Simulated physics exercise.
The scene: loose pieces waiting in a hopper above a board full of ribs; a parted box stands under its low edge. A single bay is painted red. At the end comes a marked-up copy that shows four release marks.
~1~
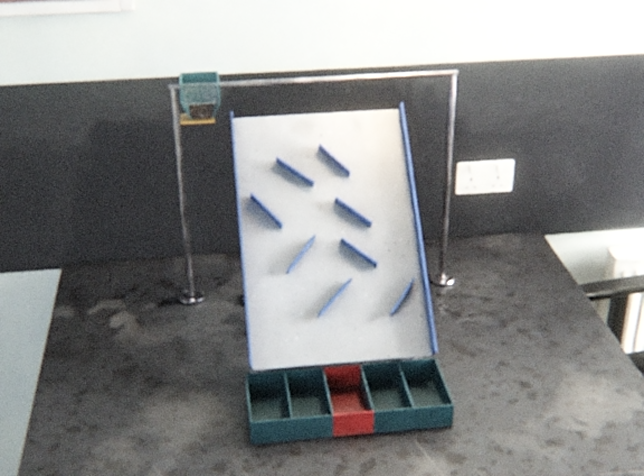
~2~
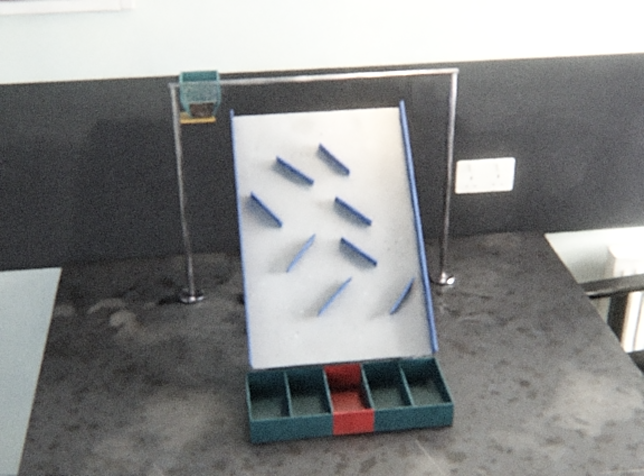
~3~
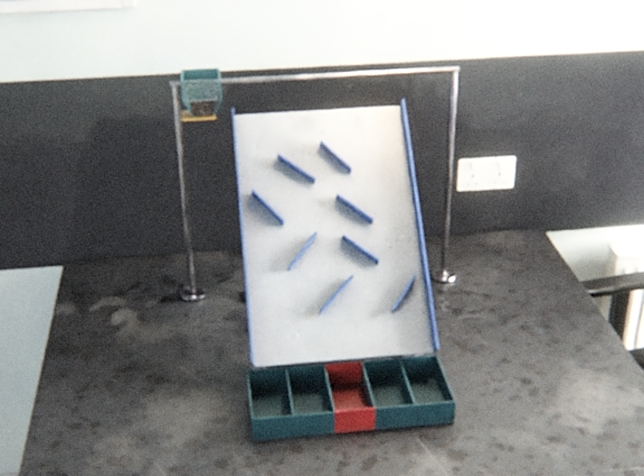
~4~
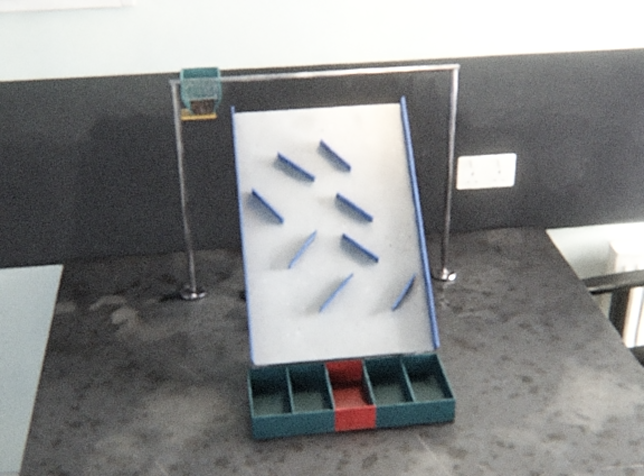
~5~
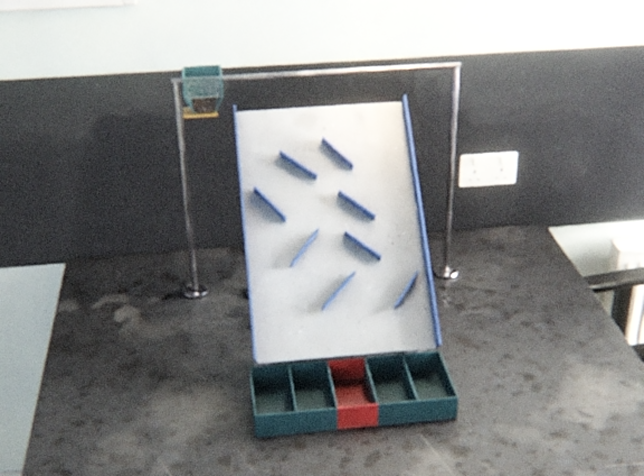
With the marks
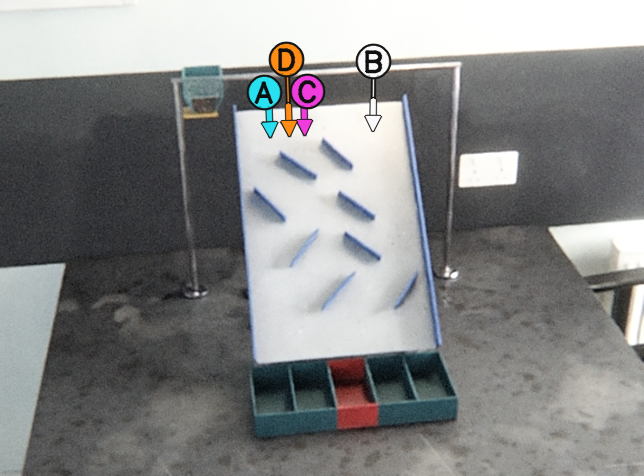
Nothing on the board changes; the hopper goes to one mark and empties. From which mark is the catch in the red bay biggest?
Use mark B.
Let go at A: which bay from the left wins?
It is the first one.
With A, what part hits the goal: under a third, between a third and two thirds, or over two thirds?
Mark A gives under a third.
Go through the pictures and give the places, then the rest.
Hopper near (201, 113), allspice berries, door shut, in the first frame.
Ribs (276, 155) to (314, 181), (320, 142) to (351, 170), (251, 191) to (283, 223), in the second frame.
Ribs (337, 194) to (374, 220), (290, 267) to (317, 232), (343, 235) to (380, 260), in the third frame.
Ribs (321, 309) to (353, 273), (394, 307) to (416, 273), in the fourth frame.
Red bay near (358, 415), number 3 of 5 from the left, in the fifth frame.
On the marked copy, mark A meets the board at (270, 131); mark B meets the board at (373, 125); mark C meets the board at (304, 129); mark D meets the board at (289, 130).
With A, a small share in the red bay, all but a few in other bays.
With B, close to a third in the red bay, close to two thirds in other bays.
With C, a small share in the red bay, all but a few in other bays.
With D, only a few in the red bay, all but a few in other bays.
